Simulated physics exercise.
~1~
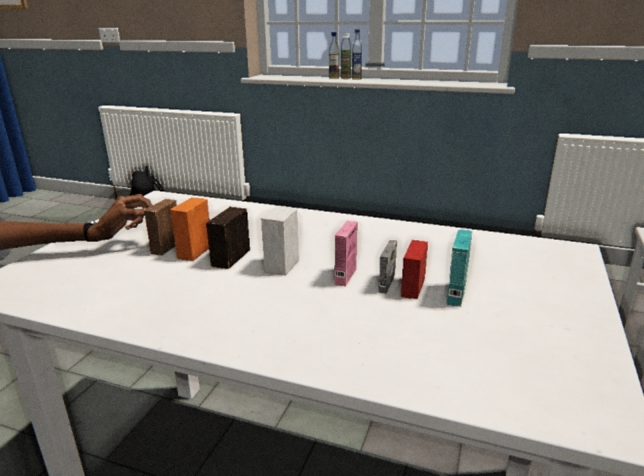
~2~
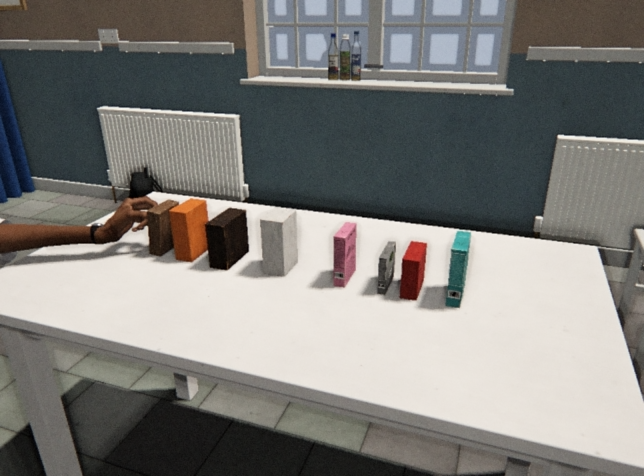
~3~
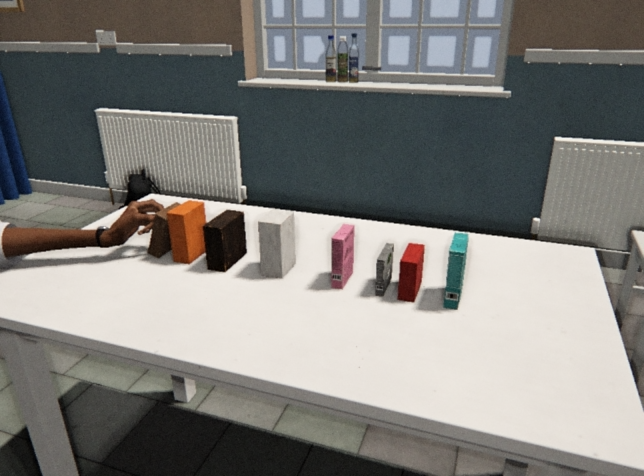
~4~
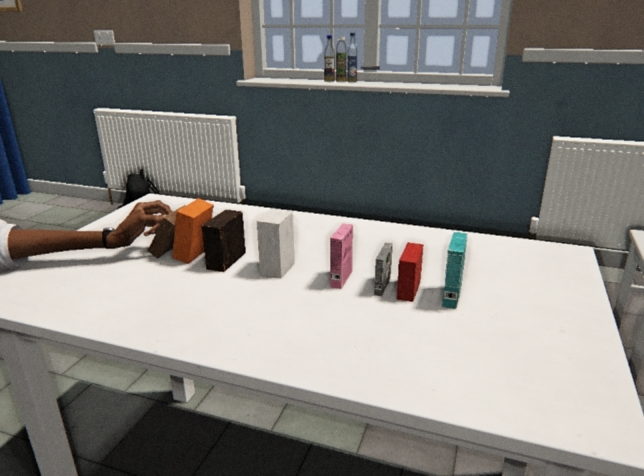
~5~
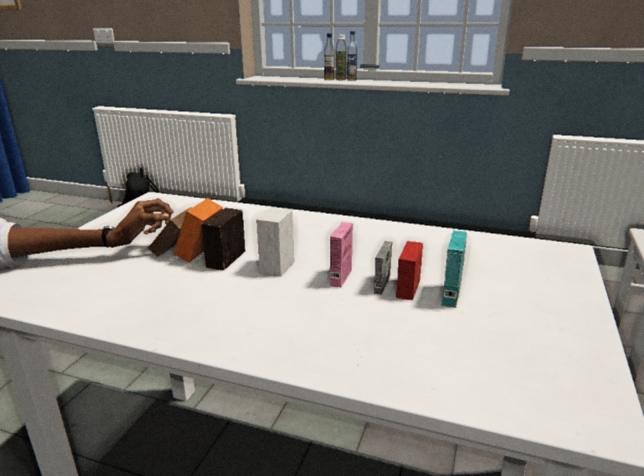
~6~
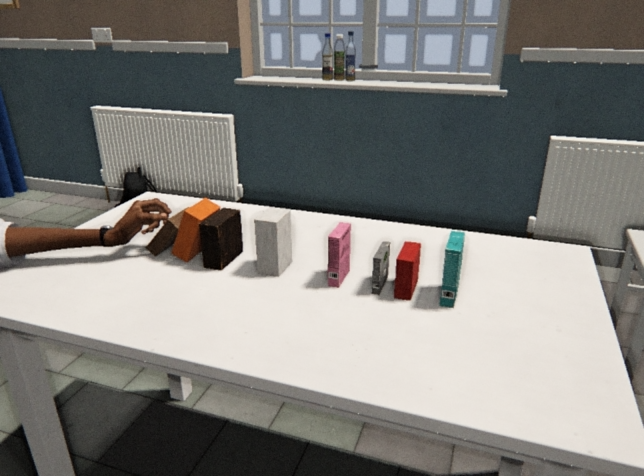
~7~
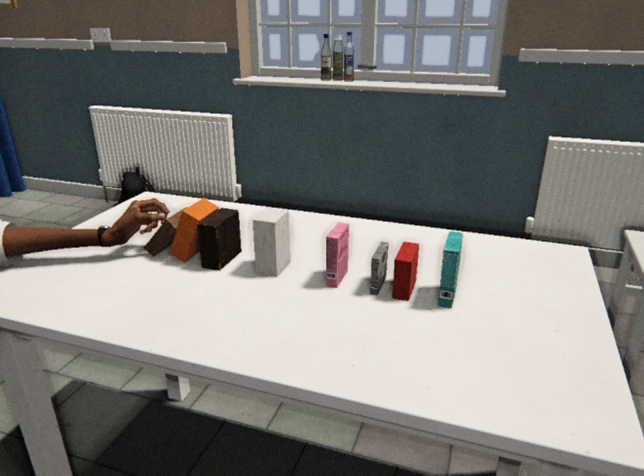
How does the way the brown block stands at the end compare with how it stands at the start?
It stands upright at the start, but by the end it is leaning over to the right, towards the orange block.
At first, a row of blocks and box-like packets stands upright on a white table, with a hand reaching in from the left to the top of the brown one at the near end of the line. The brown block tips to the right against its orange neighbour. The orange block then tilts the same way, towards the black block, while the brown one slants further over. Both settle into a lean, and the hand lingers just above them. The black block, the white board and the pink, grey, red and teal pieces beyond are all still standing at the end.
